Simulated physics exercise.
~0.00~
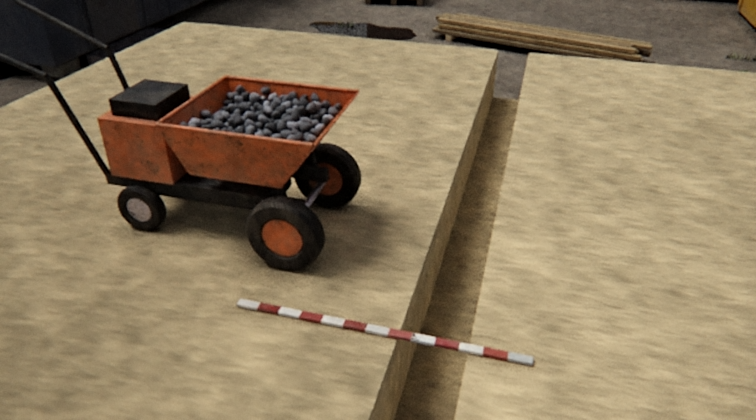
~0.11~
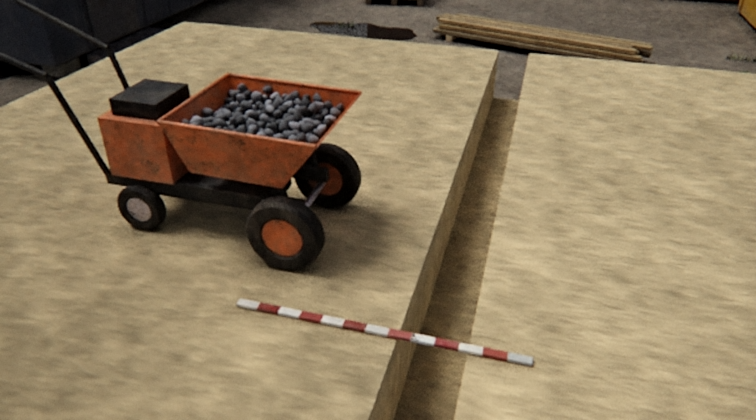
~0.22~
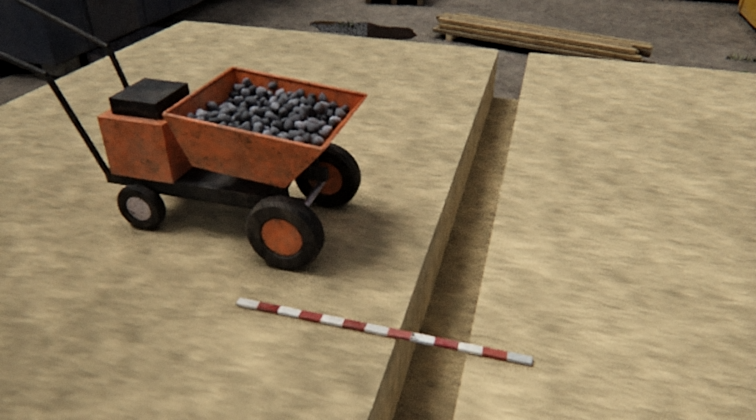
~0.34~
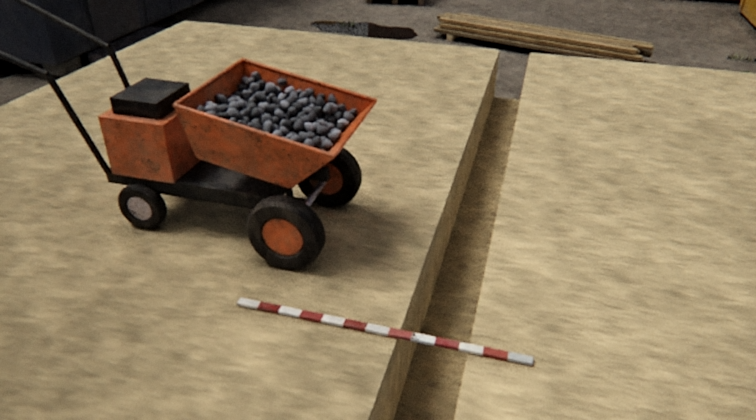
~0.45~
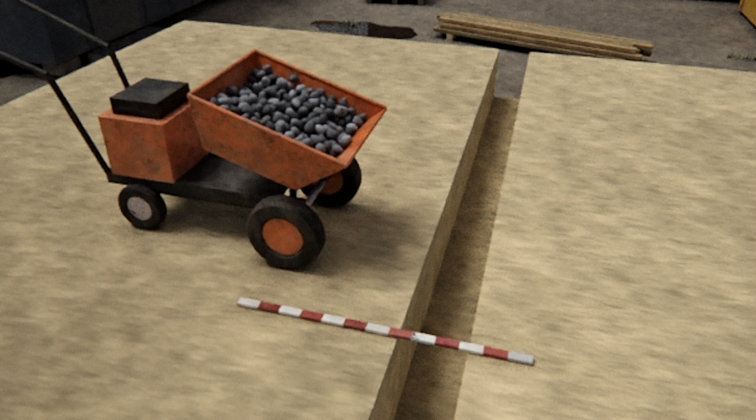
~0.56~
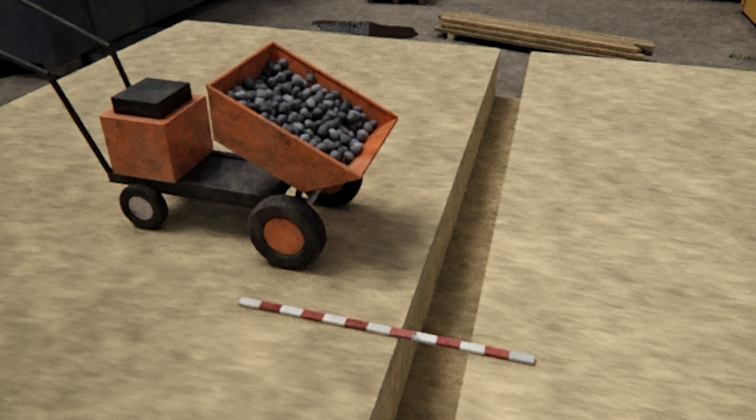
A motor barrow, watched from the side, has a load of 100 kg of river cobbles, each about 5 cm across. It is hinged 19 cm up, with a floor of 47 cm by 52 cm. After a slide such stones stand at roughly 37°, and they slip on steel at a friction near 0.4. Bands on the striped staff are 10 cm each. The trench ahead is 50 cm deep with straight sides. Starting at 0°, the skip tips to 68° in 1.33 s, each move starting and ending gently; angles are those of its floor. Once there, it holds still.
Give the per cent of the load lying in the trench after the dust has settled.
Close to 97 in every hundred.
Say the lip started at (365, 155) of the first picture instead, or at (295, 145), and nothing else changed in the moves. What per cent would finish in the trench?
Result: Close to 65 then close to 75 per cent.
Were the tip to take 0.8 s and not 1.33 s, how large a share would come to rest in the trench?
Close to 95 per cent then.
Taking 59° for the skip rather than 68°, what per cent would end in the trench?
It would come to about 55 percent.
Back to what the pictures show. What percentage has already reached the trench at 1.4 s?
Around 25 per cent of it, at that instant.
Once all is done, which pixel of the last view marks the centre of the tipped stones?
The stones end up centred near (453, 319).
After 1.0 s the floor is at 58°; 100 % in the skip; the foremost stones are at (389, 204).
After 1.4 s the floor is at 68°; 71 % in the skip, 5 % short of the trench, 24 % in the trench; the foremost stones are at (469, 332).
After 1.8 s the floor is at 68°; 36 % in the skip, 4 % short of the trench, 59 % in the trench, 1 % past the trench; the foremost stones are at (503, 285).
After 3.7 s the floor is at 68°; 0 % in the skip, 2 % short of the trench, 97 % in the trench, 1 % past the trench; the foremost stones are at (515, 286).
